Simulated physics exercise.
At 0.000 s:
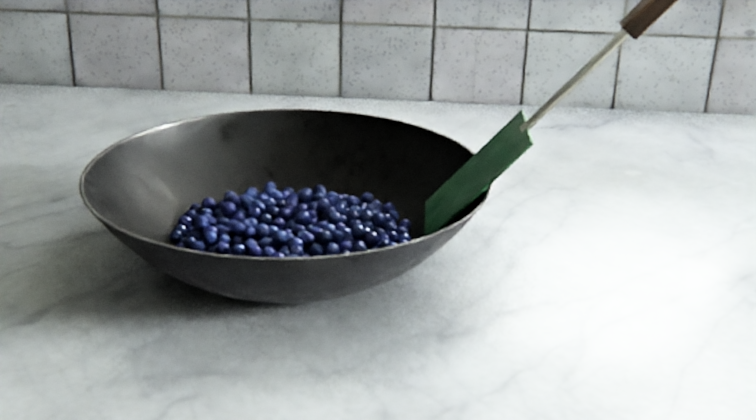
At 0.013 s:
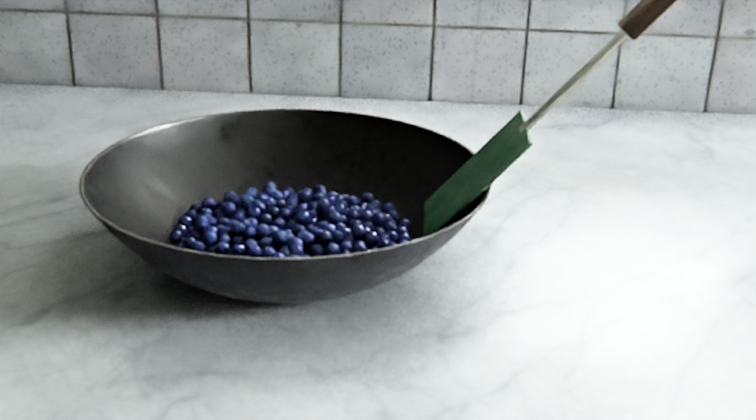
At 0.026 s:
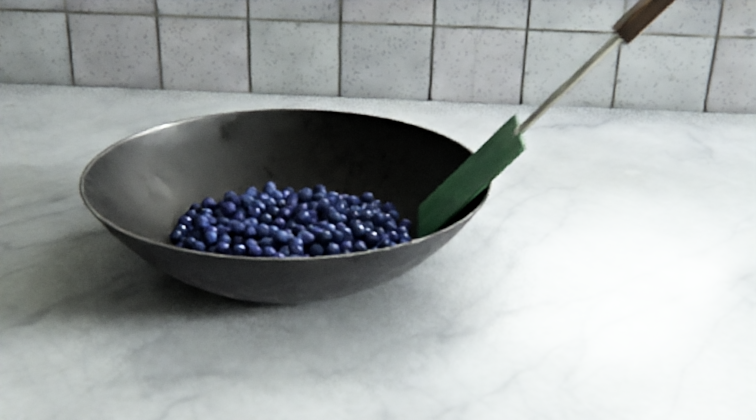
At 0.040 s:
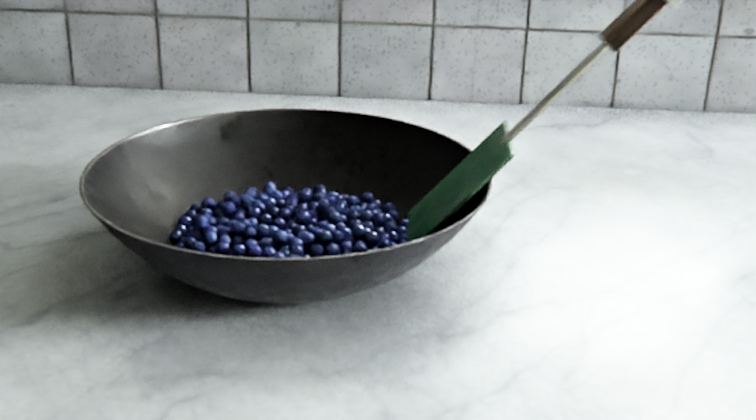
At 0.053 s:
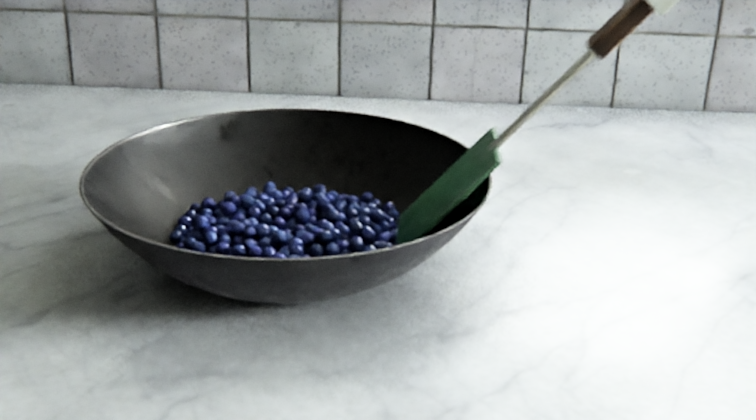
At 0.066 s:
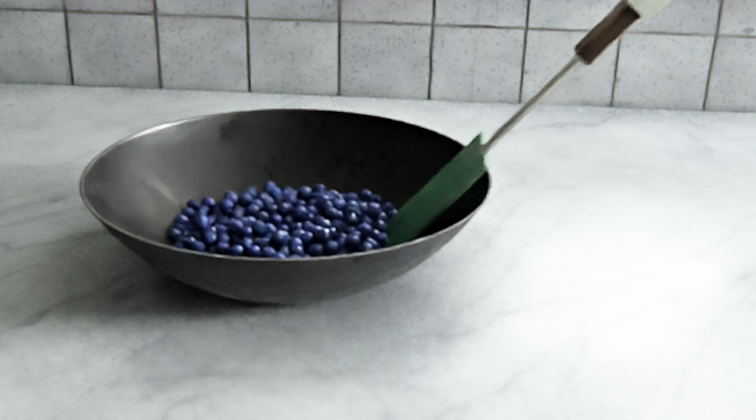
A dark wok of shiny blue beads sat still on a marble-like surface while a green paddle inside its right side slid a short way down and left, nudging the edge of the pile slightly.
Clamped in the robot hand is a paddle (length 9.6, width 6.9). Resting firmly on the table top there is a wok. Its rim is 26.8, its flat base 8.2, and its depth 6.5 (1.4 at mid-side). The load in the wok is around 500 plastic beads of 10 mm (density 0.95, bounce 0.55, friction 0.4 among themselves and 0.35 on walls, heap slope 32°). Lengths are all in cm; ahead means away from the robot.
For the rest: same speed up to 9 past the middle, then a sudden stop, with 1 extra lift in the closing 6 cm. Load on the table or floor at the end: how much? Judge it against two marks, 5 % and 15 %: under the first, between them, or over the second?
Between them, so from 5 to 15 %.
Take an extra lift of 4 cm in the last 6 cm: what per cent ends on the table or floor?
Some 10 in a hundred.
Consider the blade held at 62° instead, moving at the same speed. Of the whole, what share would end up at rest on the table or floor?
That gives about 10 in a hundred.
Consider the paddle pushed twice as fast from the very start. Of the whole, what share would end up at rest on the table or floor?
Then roughly 35 percent.
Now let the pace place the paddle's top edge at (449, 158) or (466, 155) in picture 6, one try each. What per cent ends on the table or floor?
Roughly 30 and 25 percent.
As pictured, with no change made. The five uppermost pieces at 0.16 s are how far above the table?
About 4 cm.
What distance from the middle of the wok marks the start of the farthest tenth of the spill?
Seen from above, roughly 35 cm.
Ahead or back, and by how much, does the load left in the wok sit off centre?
Some 4.0 cm ahead.
By 0.16 s, sloping 49°, highest piece 4 above the table; 502 in the wok.
By 0.26 s, sloping 49°, highest piece 6 above the table; 502 in the wok.
By 0.51 s, sloping 49°, highest piece 8 above the table; 461 in the wok, 33 on the table or floor, 8 on the blade or in flight.
By 1.56 s, sloping 49°, highest piece 7 above the table; 460 in the wok, 42 on the table or floor.
Final count, 460 in the wok, 42 on the table or floor. That is 8 % on the table or floor.
